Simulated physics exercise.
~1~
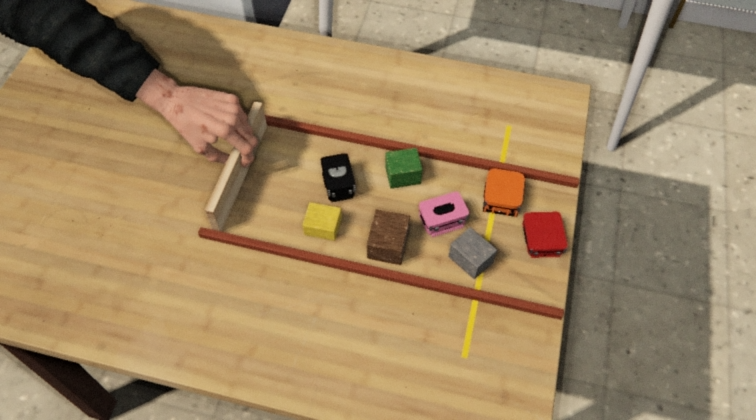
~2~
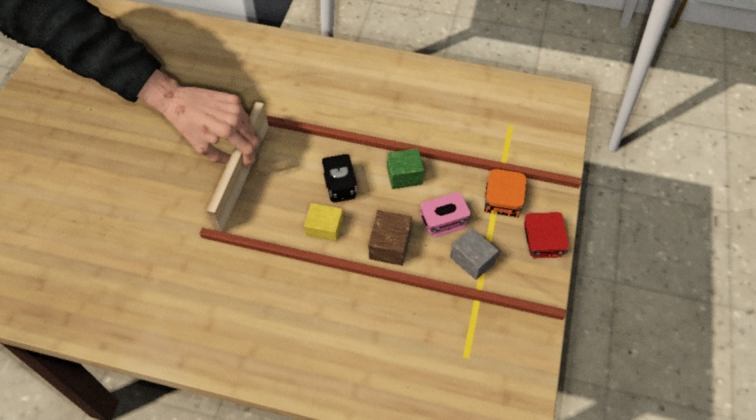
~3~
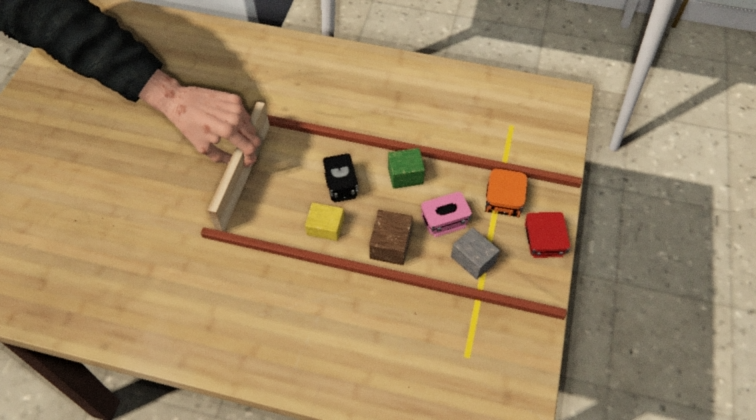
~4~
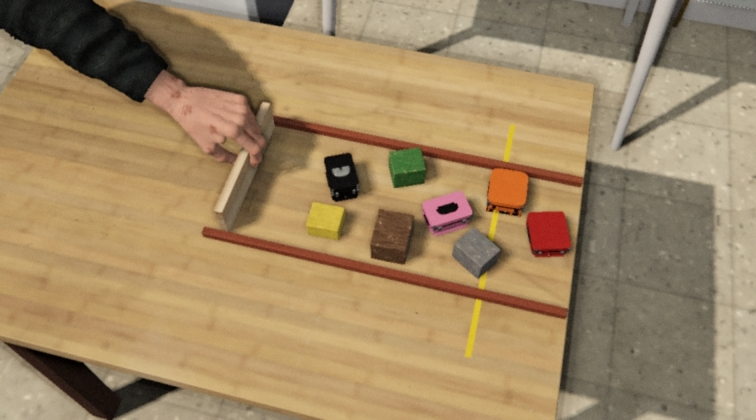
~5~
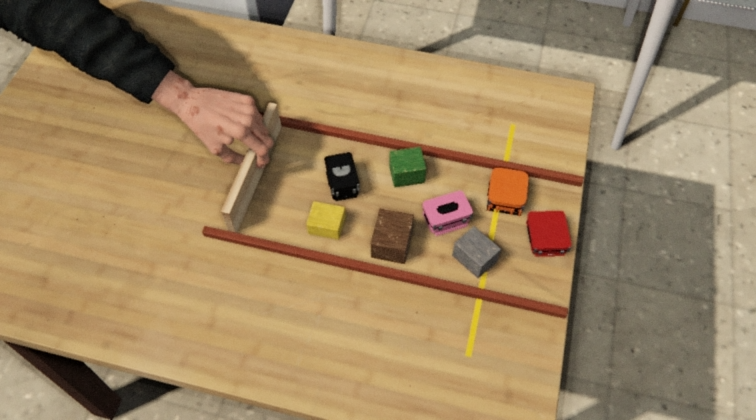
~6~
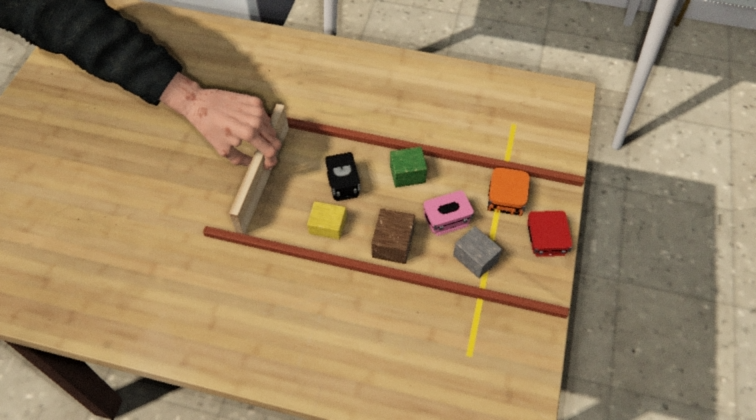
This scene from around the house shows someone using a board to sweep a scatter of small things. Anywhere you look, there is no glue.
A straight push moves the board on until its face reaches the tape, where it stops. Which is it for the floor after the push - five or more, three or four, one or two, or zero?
Fallen: A lone one or a pair.
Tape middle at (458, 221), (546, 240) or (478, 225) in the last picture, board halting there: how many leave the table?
The three tries give 0, 5 and 0.
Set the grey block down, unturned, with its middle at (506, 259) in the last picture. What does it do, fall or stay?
In that spot, it plunges.
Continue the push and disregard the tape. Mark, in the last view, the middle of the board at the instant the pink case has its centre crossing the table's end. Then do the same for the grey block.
The middle is at (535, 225) when it's the pink case, and at (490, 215) when it's the grey block.
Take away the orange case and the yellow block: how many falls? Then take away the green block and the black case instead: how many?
First try 1, second try 1.
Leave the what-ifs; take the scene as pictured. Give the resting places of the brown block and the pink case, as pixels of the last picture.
Near (540, 271) and (538, 233).
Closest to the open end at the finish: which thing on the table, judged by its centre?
Result - the red case.
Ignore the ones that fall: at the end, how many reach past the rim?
That'd be 1.
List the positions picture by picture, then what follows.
Red case (543, 235); orange case (503, 193); grey block (472, 254); board (238, 165); tape (489, 230), in the first picture.
Orange case (505, 193); green block (405, 169), in the second picture.
Grey block (475, 253); board (241, 165), in the third picture.
Red case (547, 235); brown block (392, 237), in the fourth picture.
Orange case (507, 192); black case (342, 177), in the fifth picture.
Red case (548, 234); orange case (508, 192); grey block (477, 252); board (261, 168); tape (494, 228), in the sixth picture.
Soon after, none off yet; red case at rest near (548, 234); orange case at rest near (508, 192); grey block at rest near (477, 252).
After that, none off yet; red case at rest near (548, 234); orange case at rest near (508, 192); grey block at rest near (479, 253).
And then, none off yet; red case at rest near (550, 233); orange case moving near (516, 192); grey block displaced well along near (543, 264).
In the end, the number that fall off is one or two; gone, grey block.
